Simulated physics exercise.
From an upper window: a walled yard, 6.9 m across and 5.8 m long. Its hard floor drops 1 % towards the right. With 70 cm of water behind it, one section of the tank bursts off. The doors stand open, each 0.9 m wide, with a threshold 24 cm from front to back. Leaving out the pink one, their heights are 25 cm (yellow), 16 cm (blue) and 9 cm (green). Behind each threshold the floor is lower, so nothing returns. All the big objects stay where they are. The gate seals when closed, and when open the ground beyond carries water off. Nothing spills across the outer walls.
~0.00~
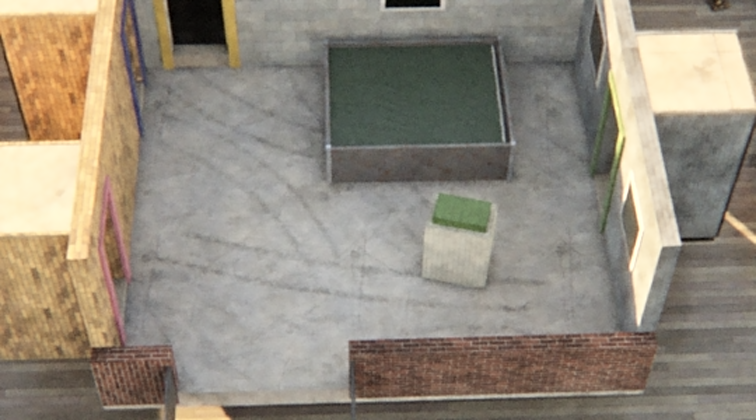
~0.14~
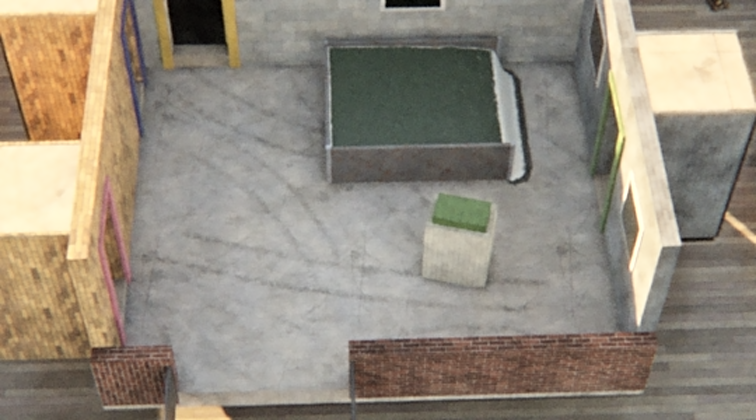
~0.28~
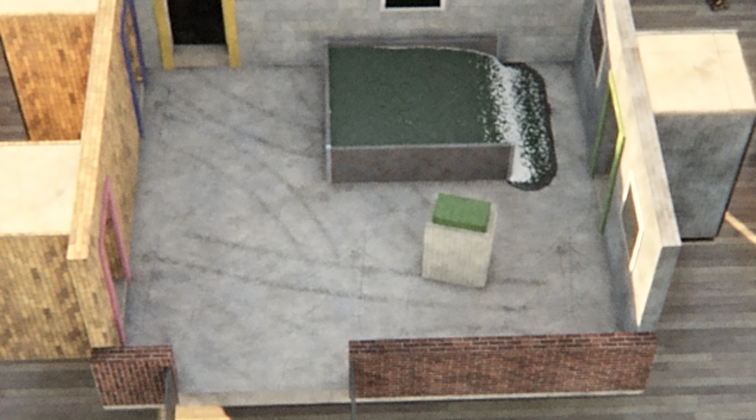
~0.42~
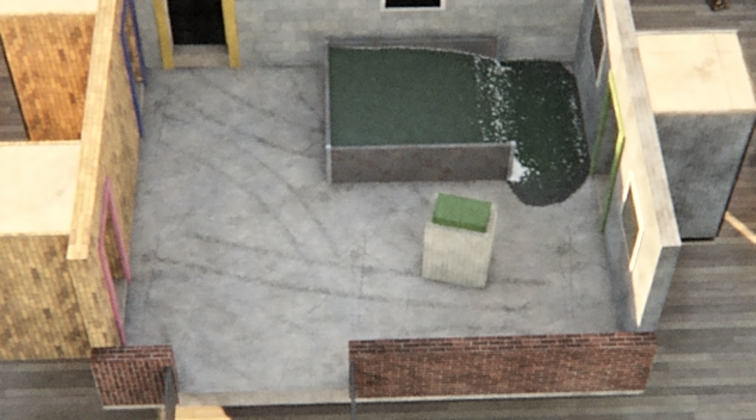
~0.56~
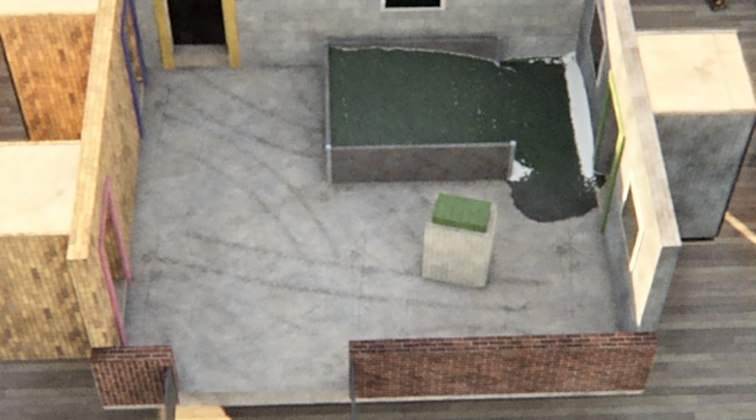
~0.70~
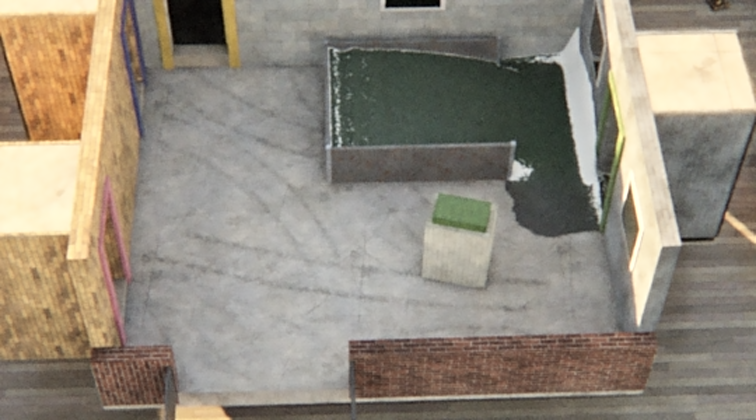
A large tank of dark green water in a walled yard lost its right side, and the water poured out with white froth, spread to the right-hand wall and crept along it toward the viewer.
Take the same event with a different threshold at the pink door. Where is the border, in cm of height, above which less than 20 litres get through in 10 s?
It would have to be roughly 9.5 cm high.
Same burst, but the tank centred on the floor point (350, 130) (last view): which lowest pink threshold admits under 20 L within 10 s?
About 10.5 cm.
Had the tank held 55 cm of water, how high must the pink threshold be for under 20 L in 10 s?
Some 6.0 cm.
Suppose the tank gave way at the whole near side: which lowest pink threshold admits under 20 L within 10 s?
About 11.0 cm.
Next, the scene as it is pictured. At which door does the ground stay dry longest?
Last comes the pink one.
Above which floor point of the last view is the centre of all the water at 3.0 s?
Near (490, 156).
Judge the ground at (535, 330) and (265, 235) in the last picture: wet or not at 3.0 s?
In that order: Wet, still dry.
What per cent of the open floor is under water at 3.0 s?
Some 40 per cent of it.
After 1.4 s water covers 15 % of the floor, deepest (62 cm) near (573, 70); it has not reached the pink door.
After 3.0 s water covers 40 % of the floor, deepest (42 cm) near (624, 367); it has not reached the pink door.
After 10.0 s water covers 95 % of the floor, deepest (18 cm) near (622, 355); 7 cm at the pink door, 0 litres in over its 14 cm threshold.
At the pink door as built, the water arrived by 4.8 s and peaked near 15 cm at 6.0 s.
With a threshold of 8.5 cm, 32 litres would have come in within the 10 s; with 11.5 cm, 5 litres. So under 20 litres takes about 9.5 cm.
